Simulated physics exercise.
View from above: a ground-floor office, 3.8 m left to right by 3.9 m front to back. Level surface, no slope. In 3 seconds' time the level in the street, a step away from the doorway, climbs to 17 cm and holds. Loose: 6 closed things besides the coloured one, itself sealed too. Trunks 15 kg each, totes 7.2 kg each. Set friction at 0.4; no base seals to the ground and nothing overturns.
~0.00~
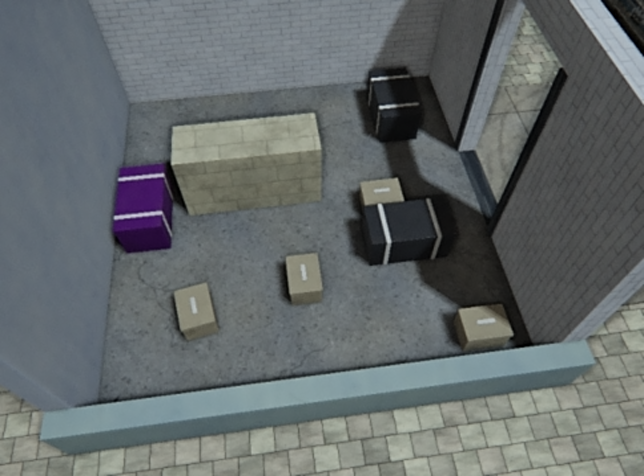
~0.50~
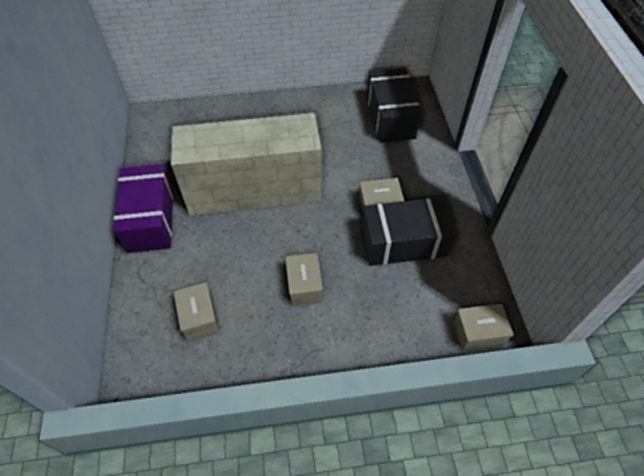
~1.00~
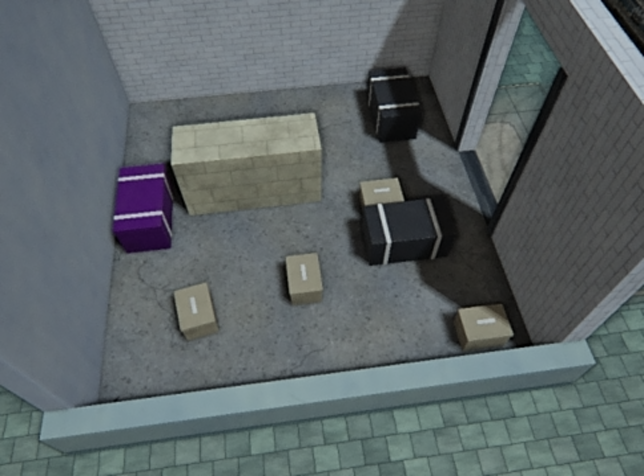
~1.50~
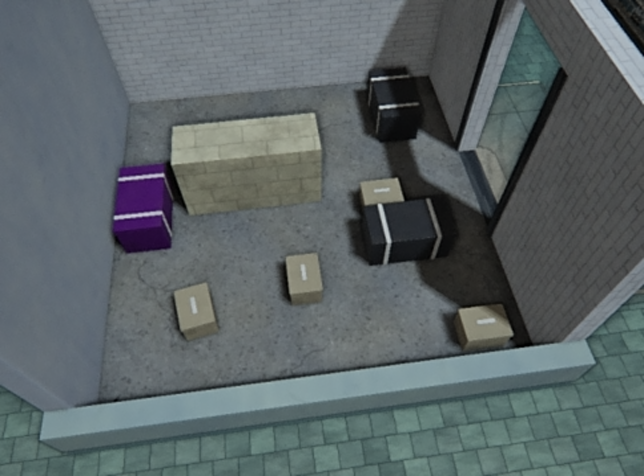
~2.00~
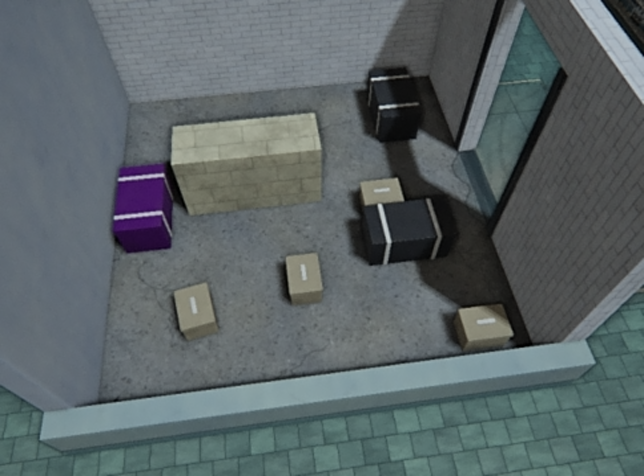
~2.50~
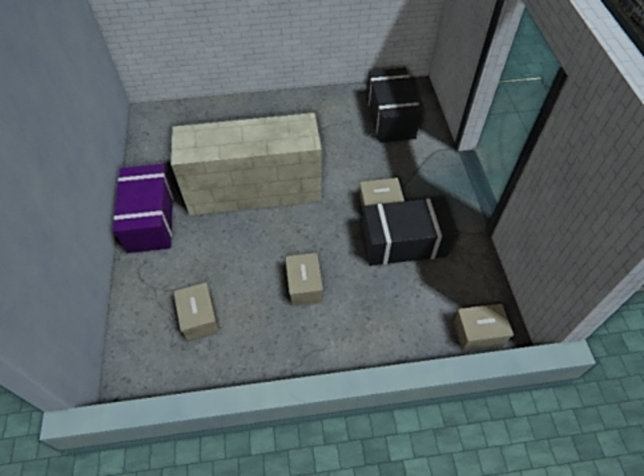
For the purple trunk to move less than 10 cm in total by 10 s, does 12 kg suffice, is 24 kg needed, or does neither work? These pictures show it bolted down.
It looks like no mass offered suffices.
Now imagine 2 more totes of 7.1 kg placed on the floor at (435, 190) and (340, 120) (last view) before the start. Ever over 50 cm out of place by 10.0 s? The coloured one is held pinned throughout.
Result, in order - exceeds it; falls shy.
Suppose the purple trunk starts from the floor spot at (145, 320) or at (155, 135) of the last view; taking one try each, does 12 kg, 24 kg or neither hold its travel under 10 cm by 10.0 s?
Both masses fail; both masses fail.
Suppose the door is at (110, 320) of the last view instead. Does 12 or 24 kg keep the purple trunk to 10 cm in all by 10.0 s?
Lab note: Lower mass sufficient.
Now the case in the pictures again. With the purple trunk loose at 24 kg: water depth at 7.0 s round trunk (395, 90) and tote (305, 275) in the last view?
Depths: Near 3 cm, then near 5 cm.
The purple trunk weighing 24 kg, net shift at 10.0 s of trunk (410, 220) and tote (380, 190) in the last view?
Respectively 100 and 200 centimetres.
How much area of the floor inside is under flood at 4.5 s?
Around 6.0 m2 of it.
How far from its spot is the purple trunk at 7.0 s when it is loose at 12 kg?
Shift: About 0 cm.
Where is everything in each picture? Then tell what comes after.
The first frame shows the purple trunk at (140, 196), on the bottom; water covers 0.0 m2; 0 of 7 have shifted.
The second frame shows the purple trunk at (140, 196) rests on the ground; water covers 0.0 m2; 0 of 7 have shifted.
The third frame shows the purple trunk at (140, 196), on the bottom; 0.0 m2 under water; 0 of 7 have shifted.
The fourth frame shows the purple trunk at (140, 196), on the bottom; water covers 0.0 m2; 0 of 7 have shifted.
The fifth frame shows the purple trunk at (140, 196) rests on the ground; 0.0 m2 under water; 0 of 7 have shifted.
The sixth frame shows the purple trunk at (140, 196) rests on the ground; water covers 0.6 m2; 0 of 7 have shifted.
After 3.5 s the purple trunk would be 0 cm from its start with 12 kg and 0 cm from its start with 24 kg; 0 cm of water round it then.
After 4.5 s the purple trunk would be 0 cm from its start with 12 kg and 0 cm from its start with 24 kg; 0 cm of water round it then.
After 7.0 s the purple trunk would be 1 cm from its start with 12 kg and 0 cm from its start with 24 kg; 5 cm of water round it then.
After 10.0 s the purple trunk would be 8 cm from its start with 12 kg and 21 cm from its start with 24 kg; 10 cm of water round it then.
